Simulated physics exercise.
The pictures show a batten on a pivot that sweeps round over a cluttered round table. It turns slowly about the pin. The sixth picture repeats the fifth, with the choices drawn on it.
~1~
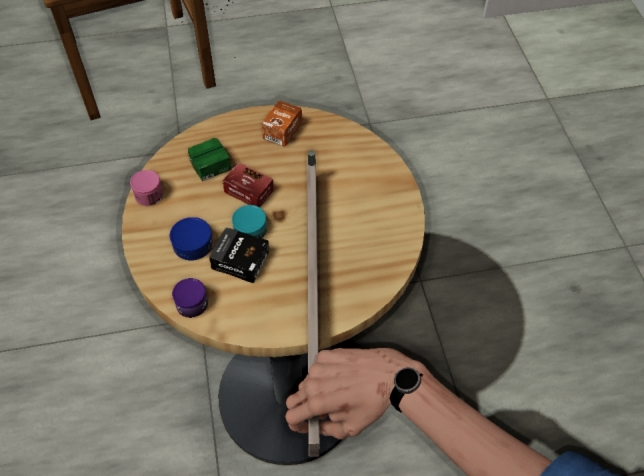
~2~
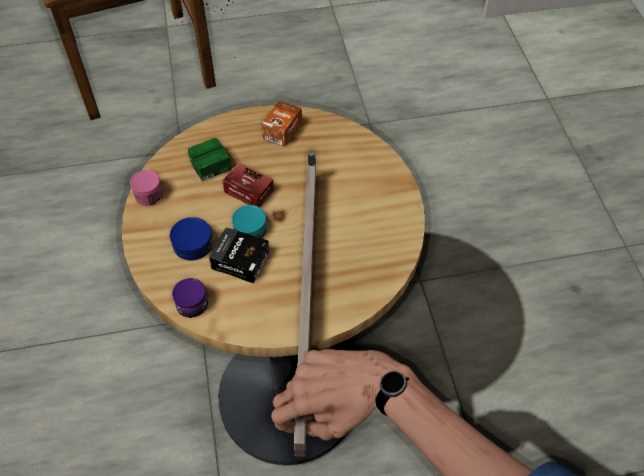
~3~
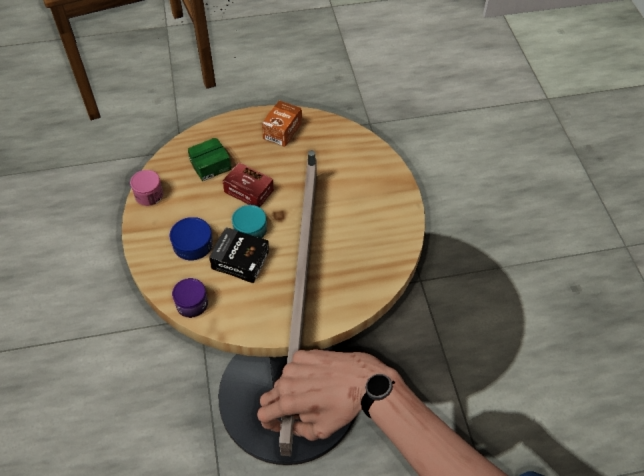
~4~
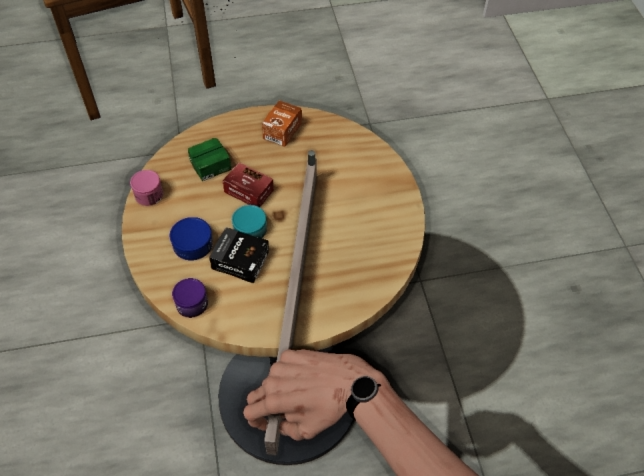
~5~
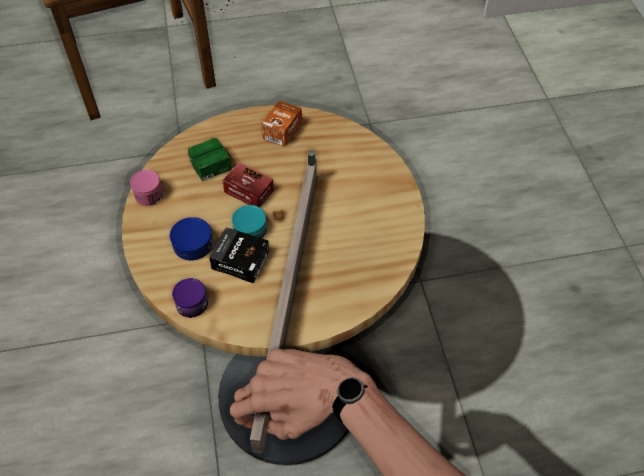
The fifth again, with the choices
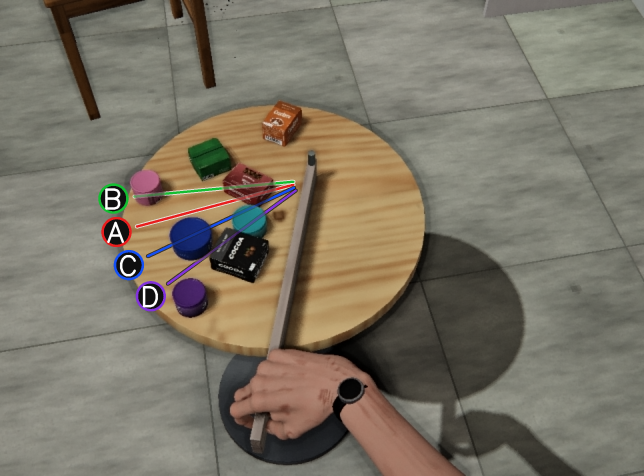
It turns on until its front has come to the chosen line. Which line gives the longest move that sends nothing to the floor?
At C, and not beyond.
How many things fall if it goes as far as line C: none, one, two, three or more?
By then, none.
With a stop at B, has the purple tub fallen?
Yes.
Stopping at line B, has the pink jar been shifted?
By then, yes.
On the copy, A at (217, 205); B at (214, 189); C at (223, 221); D at (235, 235).
On C. First, arm (263, 235); black box (231, 250); pink jar (147, 188).
Then, arm (237, 219); purple tub (154, 272); blue jar (161, 216).
Finally, arm (223, 204); pink jar (135, 179); purple tub (130, 244); nothing has fallen.
By contrast, A drops the purple tub; B drops the purple tub and pink jar; D is safe but short.
